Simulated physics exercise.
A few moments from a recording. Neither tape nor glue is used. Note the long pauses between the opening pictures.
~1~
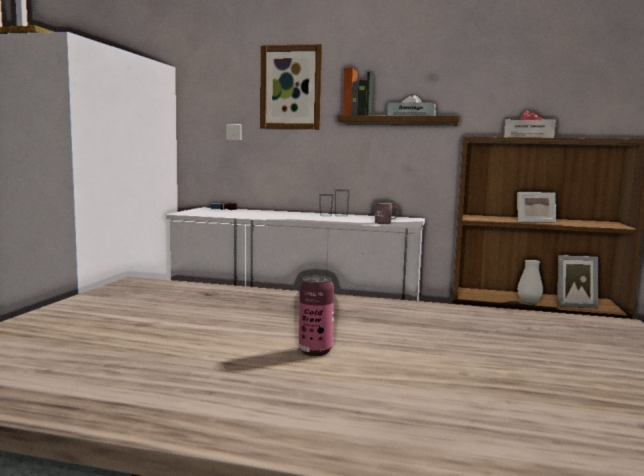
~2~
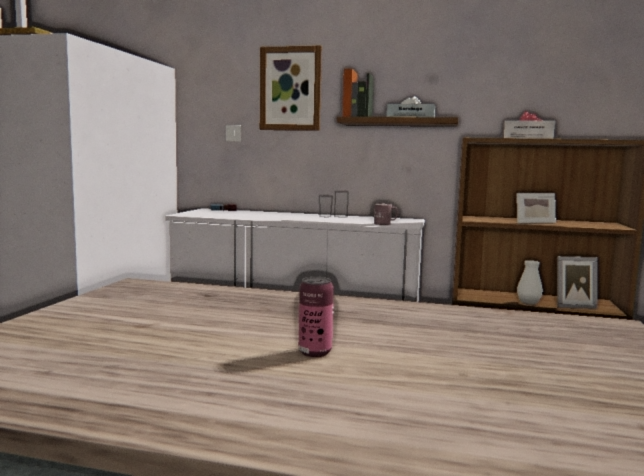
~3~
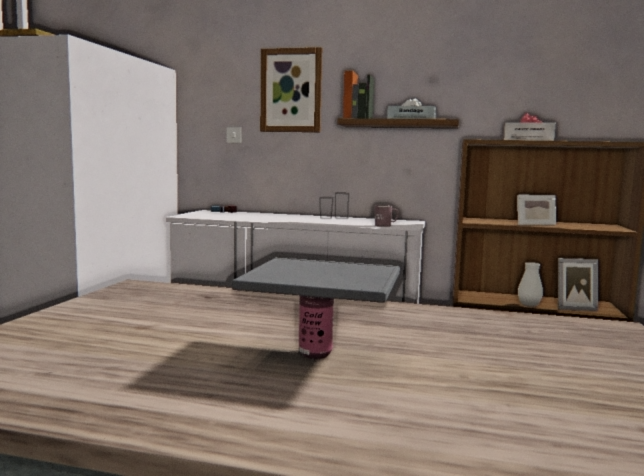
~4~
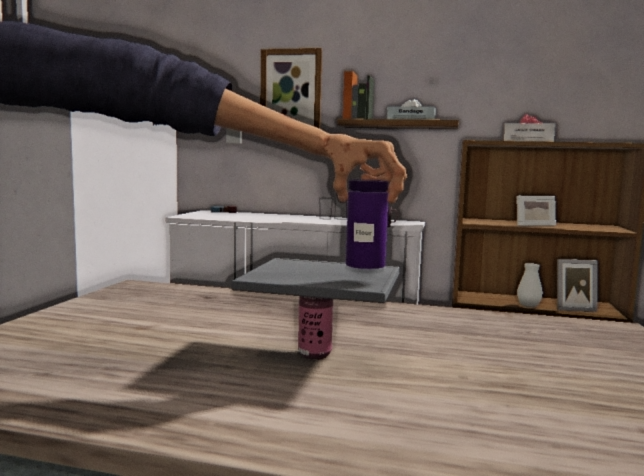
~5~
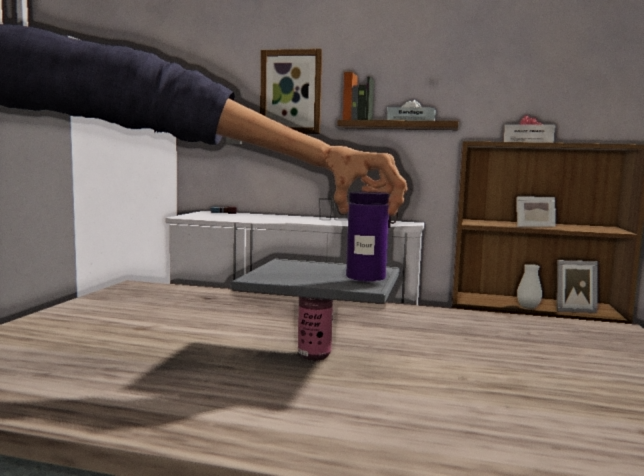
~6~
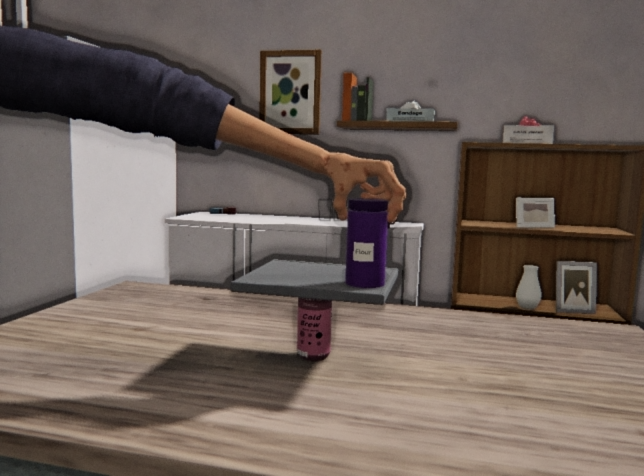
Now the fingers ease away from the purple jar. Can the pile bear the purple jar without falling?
Ends in a fall.
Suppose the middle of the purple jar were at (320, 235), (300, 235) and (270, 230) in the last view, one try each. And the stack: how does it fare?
Try one - upright; try two - upright; try three - toppled.
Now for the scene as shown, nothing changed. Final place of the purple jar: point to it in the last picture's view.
At about (415, 370).
Then, 0.50 s later than the last frame, purple jar now fallen; grey lid tilted by 70°.
Then, 0.90 s later than the last frame, grey lid now fallen; pink can tilted by 31°.
When it is over, fallen, purple jar, pink can and grey lid. End places, in pixels of the last picture, purple jar near (415, 370). The stack comes apart.
